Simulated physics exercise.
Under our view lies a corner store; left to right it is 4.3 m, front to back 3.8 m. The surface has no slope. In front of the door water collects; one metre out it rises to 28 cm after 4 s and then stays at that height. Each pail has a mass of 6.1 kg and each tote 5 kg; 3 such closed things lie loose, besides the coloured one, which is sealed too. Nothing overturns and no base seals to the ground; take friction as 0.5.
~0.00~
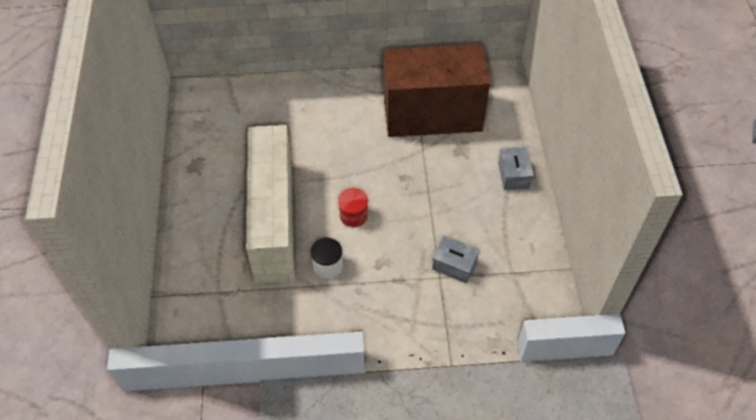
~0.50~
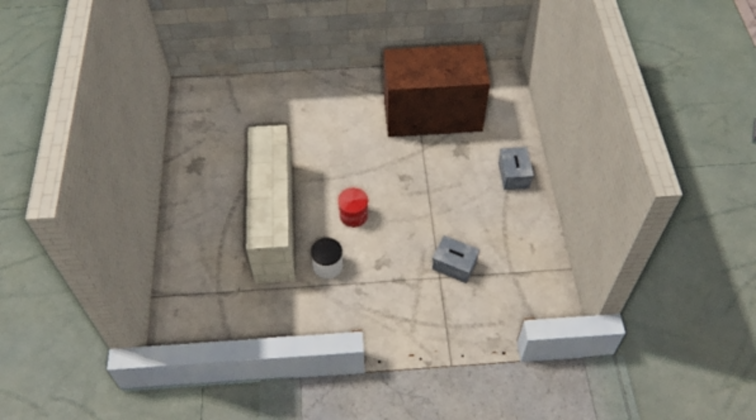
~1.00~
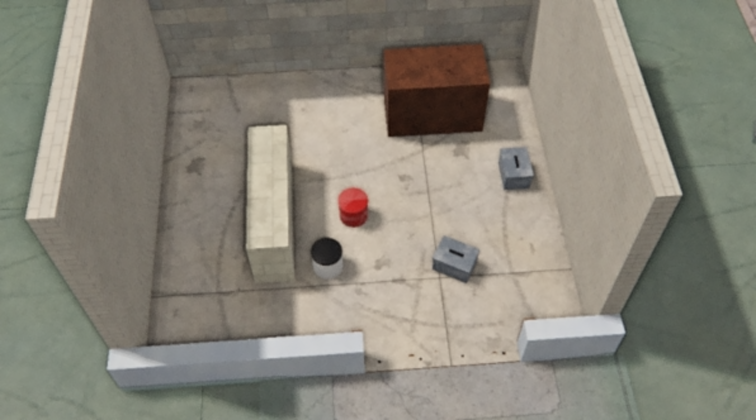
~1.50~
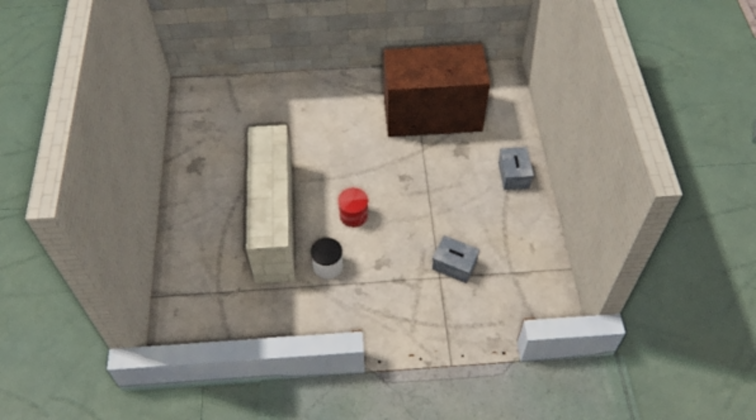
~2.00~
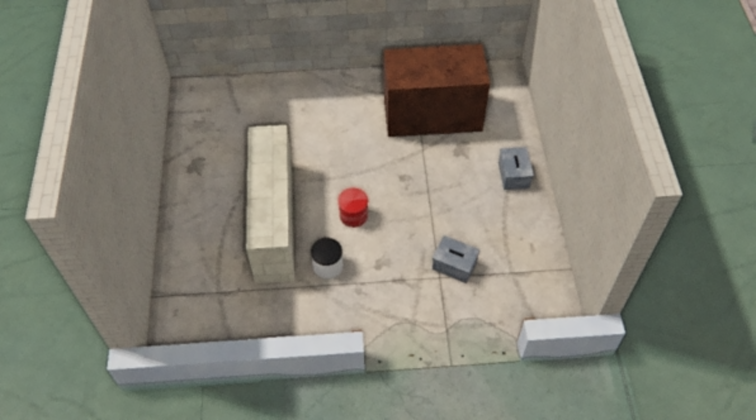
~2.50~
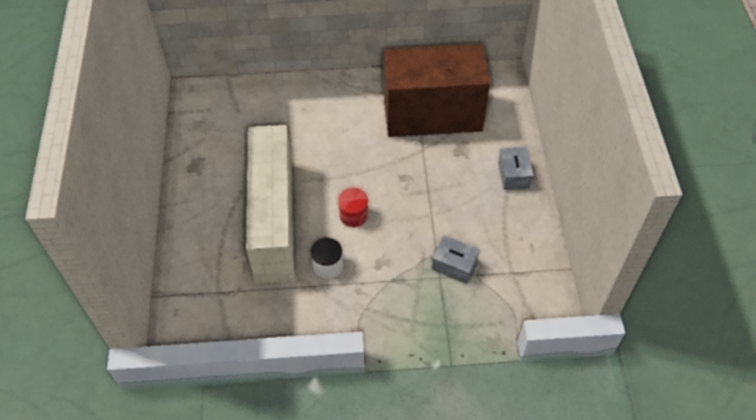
In a small walled corner store seen from above, a red container, a dark-topped white one and two grey boxes sit on the floor as greenish water covers the ground outside. The water then enters through the front gap and fans across the nearby floor, while the objects stay still.
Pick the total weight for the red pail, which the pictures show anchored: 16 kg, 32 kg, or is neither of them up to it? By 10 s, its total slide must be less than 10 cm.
32 kg is needed.
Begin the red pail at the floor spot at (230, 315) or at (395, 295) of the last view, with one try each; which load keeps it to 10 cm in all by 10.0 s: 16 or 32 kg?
First try both suffice, second try the heavier suffices.
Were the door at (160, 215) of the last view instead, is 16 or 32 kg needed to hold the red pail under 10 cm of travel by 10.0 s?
Moved there, the light choice works.
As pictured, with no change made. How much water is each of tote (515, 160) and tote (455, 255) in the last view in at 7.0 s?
Roughly 11 and 13 cm.
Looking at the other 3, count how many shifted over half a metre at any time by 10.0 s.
3 in all.
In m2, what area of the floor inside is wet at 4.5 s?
Wet area: Approx. 8.0 m2.
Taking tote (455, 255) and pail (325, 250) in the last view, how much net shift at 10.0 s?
Net displacement, in order: 350 cm; 250 cm.
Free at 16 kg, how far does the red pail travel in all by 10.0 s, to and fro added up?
It covers about 80 cm altogether.
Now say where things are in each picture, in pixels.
The red pail at (353, 200) rests on the ground; 0.0 m2 under water; 0 of 4 have shifted, in the first picture.
The red pail at (353, 200), on the bottom; 0.0 m2 under water; 0 of 4 have shifted, in the second picture.
The red pail at (353, 200), on the bottom; water covers 0.0 m2; 0 of 4 have shifted, in the third picture.
The red pail at (353, 200) rests on the ground; 0.0 m2 under water; 0 of 4 have shifted, in the fourth picture.
The red pail at (353, 200), on the bottom; 0.2 m2 under water; 0 of 4 have shifted, in the fifth picture.
The red pail at (353, 200), on the bottom; water covers 1.0 m2; 0 of 4 have shifted, in the sixth picture.
After 3.5 s the red pail would be 0 cm from its start with 16 kg and 0 cm from its start with 32 kg; 4 cm of water round it then.
After 4.5 s the red pail would be 2 cm from its start with 16 kg and 0 cm from its start with 32 kg; 8 cm of water round it then.
After 7.0 s the red pail would be 36 cm from its start with 16 kg and 0 cm from its start with 32 kg; 11 cm of water round it then.
After 10.0 s the red pail would be 87 cm from its start with 16 kg and 0 cm from its start with 32 kg; 16 cm of water round it then.
